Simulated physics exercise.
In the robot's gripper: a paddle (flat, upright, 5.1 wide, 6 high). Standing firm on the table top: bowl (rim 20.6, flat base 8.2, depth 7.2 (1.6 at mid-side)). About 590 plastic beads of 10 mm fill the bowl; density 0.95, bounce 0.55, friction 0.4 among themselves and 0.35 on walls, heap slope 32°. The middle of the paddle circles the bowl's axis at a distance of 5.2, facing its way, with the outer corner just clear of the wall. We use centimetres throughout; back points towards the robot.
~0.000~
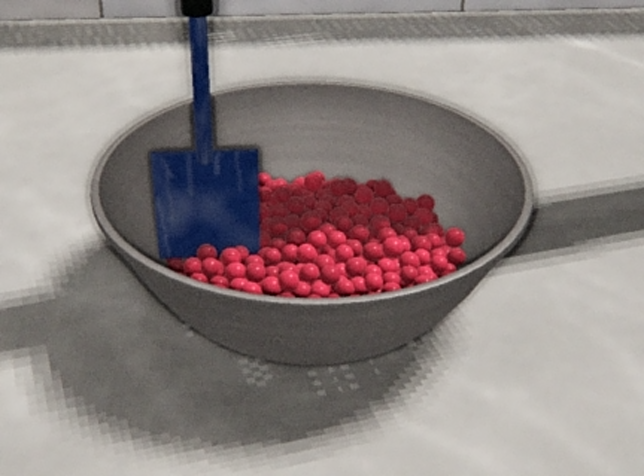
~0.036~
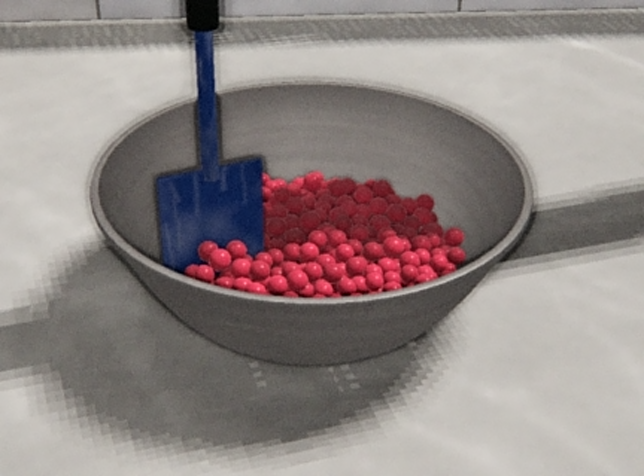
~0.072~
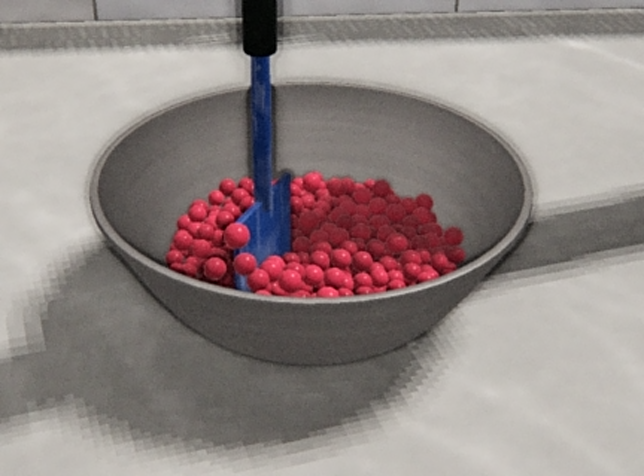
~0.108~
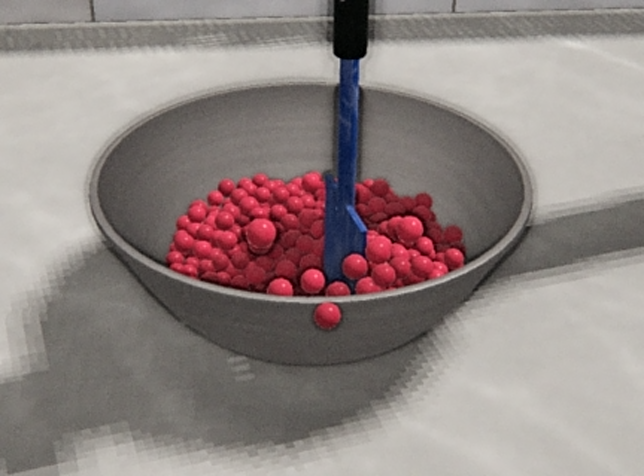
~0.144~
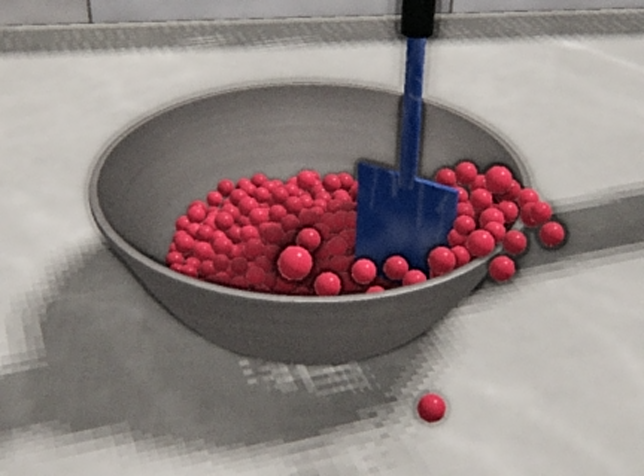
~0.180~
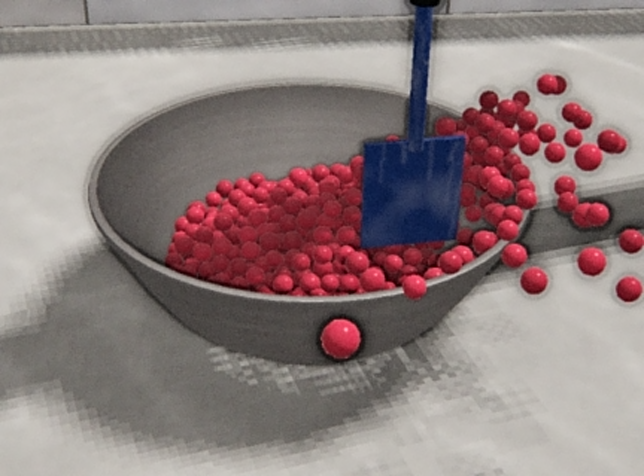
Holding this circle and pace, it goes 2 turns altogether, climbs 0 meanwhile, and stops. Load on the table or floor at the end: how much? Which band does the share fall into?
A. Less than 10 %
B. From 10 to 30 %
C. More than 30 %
More than 30 % (C).
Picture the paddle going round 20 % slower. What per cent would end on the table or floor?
Then roughly 35 %.
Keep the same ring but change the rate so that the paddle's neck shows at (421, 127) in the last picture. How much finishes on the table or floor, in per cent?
Something like 45 percent, roughly.
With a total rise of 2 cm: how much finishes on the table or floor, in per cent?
My guess is close to 25 per cent.
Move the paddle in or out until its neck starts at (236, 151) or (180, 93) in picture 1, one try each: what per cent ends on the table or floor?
40 and 0 per cent.
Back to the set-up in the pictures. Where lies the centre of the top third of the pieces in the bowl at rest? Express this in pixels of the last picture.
The centre sits around (290, 282) in the last picture.
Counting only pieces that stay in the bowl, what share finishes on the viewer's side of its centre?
Around 55 percent of it.
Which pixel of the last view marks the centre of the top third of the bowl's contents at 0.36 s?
Around (208, 255).
By 0.36 s, 29° round, highest piece 13 above the table; 444 in the bowl, 45 on the table or floor, 104 in flight or on the tool.
By 0.54 s, 234° round, highest piece 13 above the table; 357 in the bowl, 158 on the table or floor, 78 in flight or on the tool.
By 0.82 s, 0° round, highest piece 7 above the table; 316 in the bowl, 270 on the table or floor, 7 in flight or on the tool.
By 1.52 s, 0° round, highest piece 5 above the table; 316 in the bowl, 277 on the table or floor.
Final count, 316 in the bowl, 277 on the table or floor. That is 47 % on the table or floor.
